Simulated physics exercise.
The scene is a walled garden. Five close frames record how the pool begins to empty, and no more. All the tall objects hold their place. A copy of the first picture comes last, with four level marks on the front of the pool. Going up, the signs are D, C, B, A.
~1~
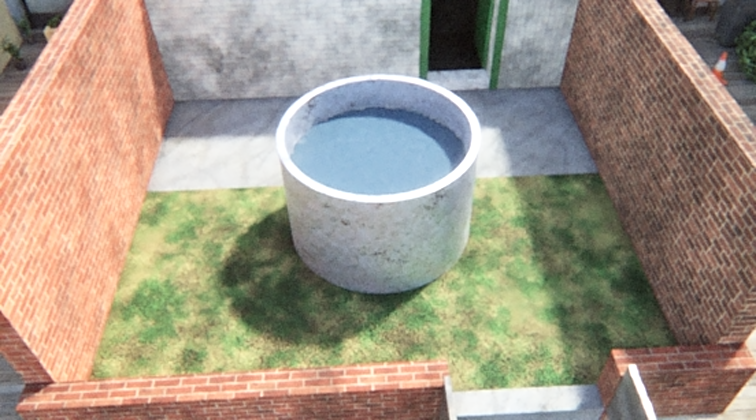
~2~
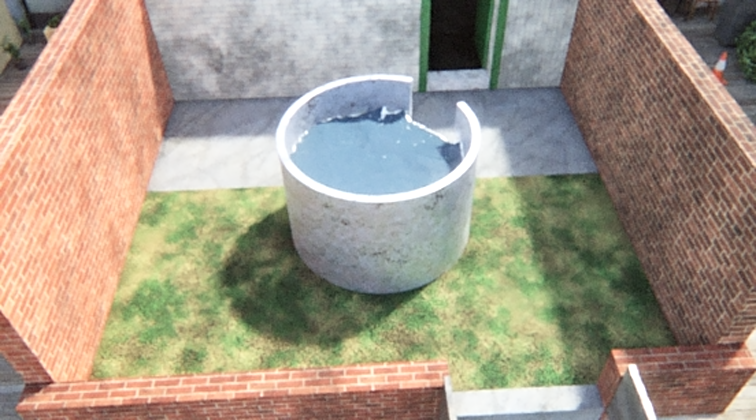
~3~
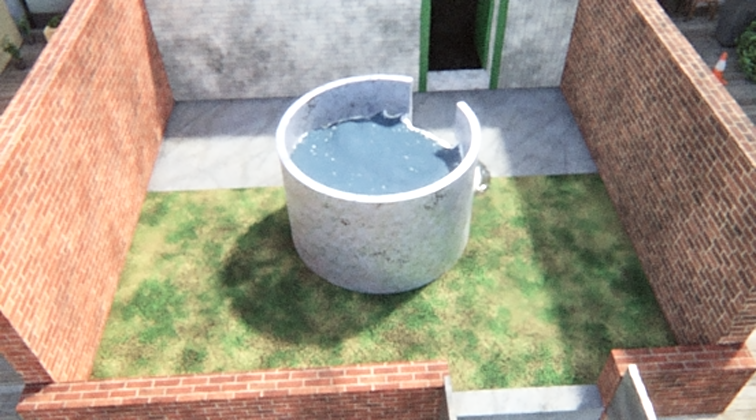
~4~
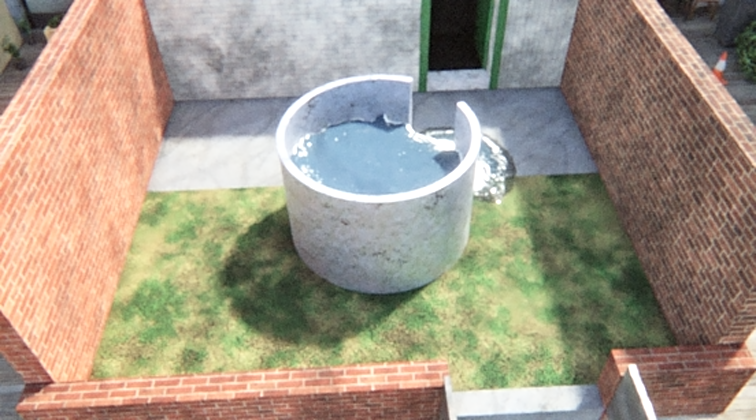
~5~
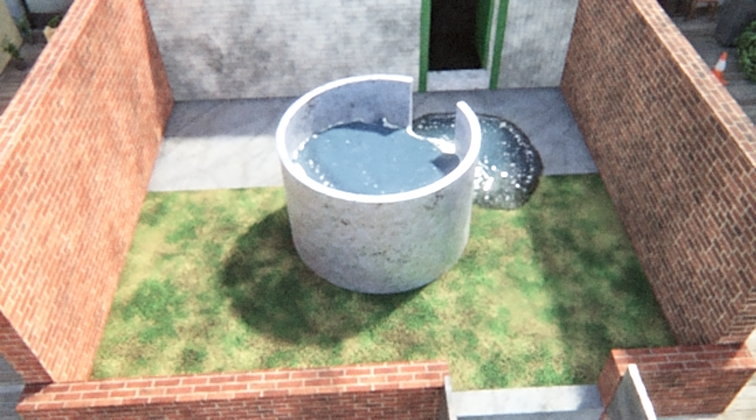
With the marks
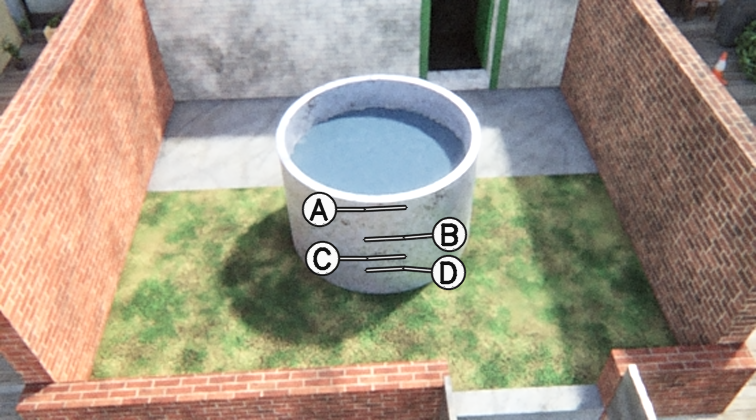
In a walled garden, a gap opens in a round pool and water spreads behind it.
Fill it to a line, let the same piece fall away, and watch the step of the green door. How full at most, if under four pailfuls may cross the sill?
Level C just does it.
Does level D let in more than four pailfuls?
No, that is safe.
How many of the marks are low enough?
Two.
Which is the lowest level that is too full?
The answer is B.
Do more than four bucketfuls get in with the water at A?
Yes, that goes wrong.
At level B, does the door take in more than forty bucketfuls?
No, it does not.
On the marked copy, A at (384, 208); B at (385, 238); C at (385, 257); D at (385, 269); from the bottom up D, C, B, A.
If A is chosen, dozens of bucketfuls pour in.
If B is chosen, some 15 bucketfuls get in.
If C is chosen, a bucket or two gets in.
If D is chosen, nothing gets over.
